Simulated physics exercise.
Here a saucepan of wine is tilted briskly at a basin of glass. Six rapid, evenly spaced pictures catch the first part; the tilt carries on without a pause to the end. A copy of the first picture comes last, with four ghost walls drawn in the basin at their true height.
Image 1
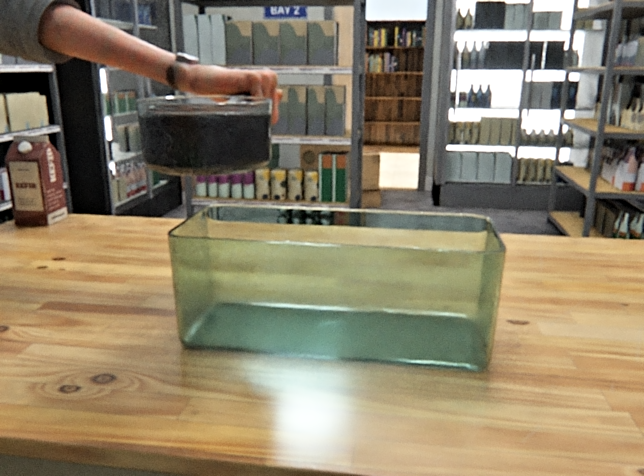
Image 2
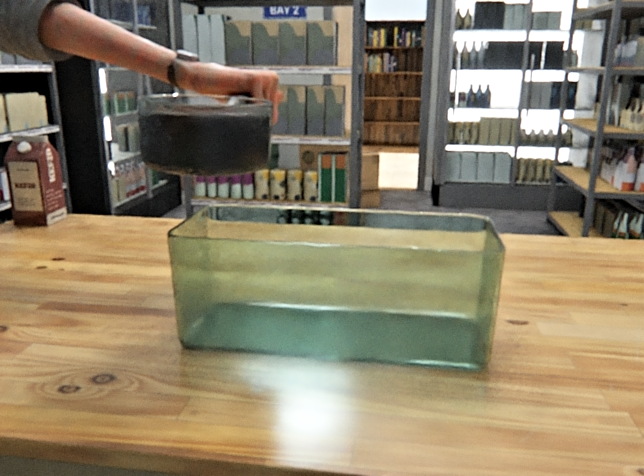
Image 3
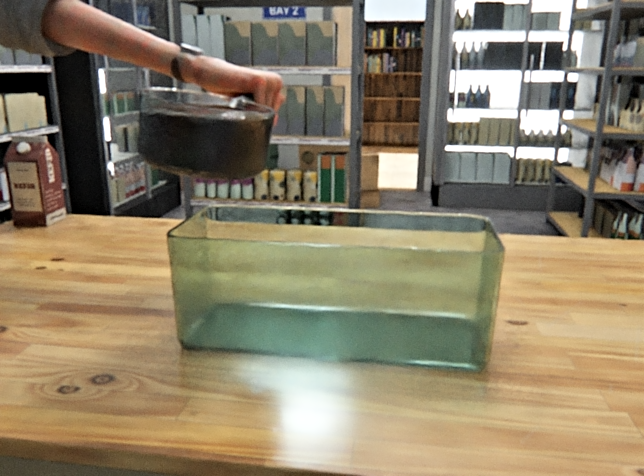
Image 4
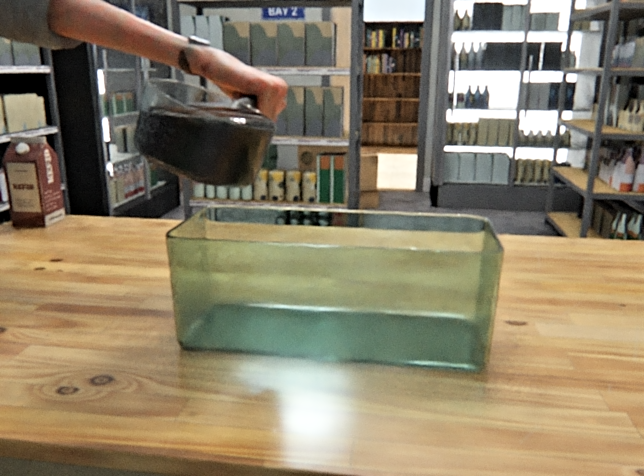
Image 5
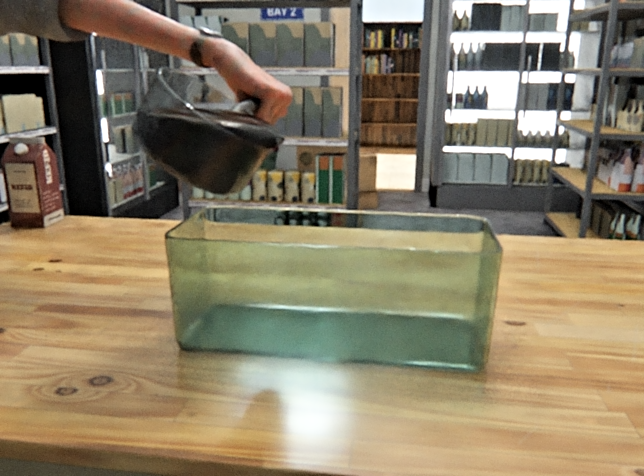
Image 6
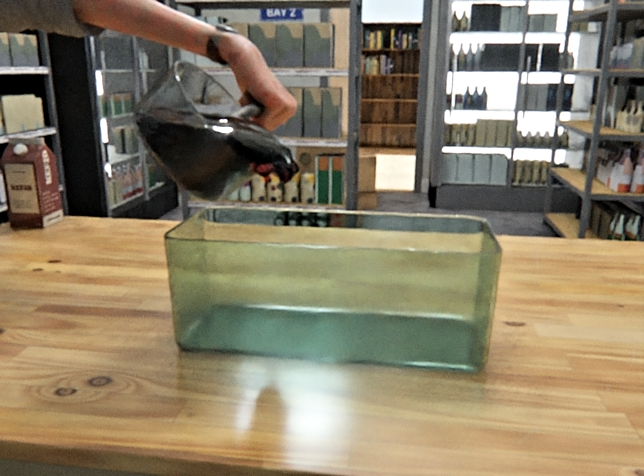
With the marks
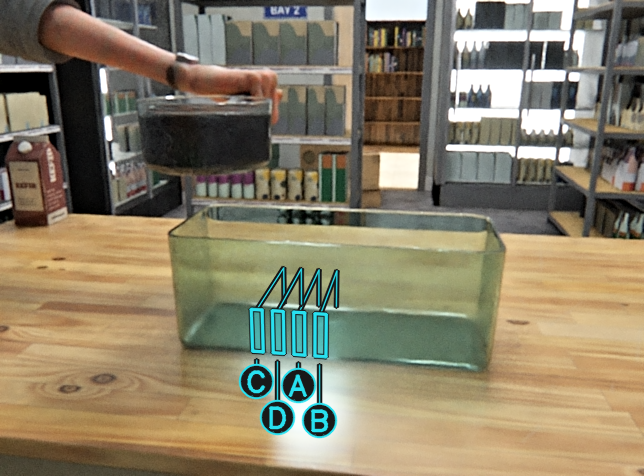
A hand reaching in from the upper left holds a clear saucepan of dark wine above a rectangular, green-tinted glass basin on a wooden counter. The still, level view looks across the counter toward shelves of books and cartons, with a reddish-brown carton at left. The pan begins upright, then the wrist turns and tilts it steeply rightward, and dark wine slips over its lip.
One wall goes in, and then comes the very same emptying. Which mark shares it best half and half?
Go for A.
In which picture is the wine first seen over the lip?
In picture 4.
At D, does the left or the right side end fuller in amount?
More ends on the right.
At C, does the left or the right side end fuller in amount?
More ends on the right.
On the marked copy, A at (298, 363); B at (319, 364); C at (256, 359); D at (277, 361).
For position A, about 50 % ends left of the wall and 49 % right of it.
For position B, about 71 % ends left of the wall and 23 % right of it; 6 % is lost outside.
For position C, about 8 % ends left of the wall and 92 % right of it.
For position D, about 27 % ends left of the wall and 72 % right of it.
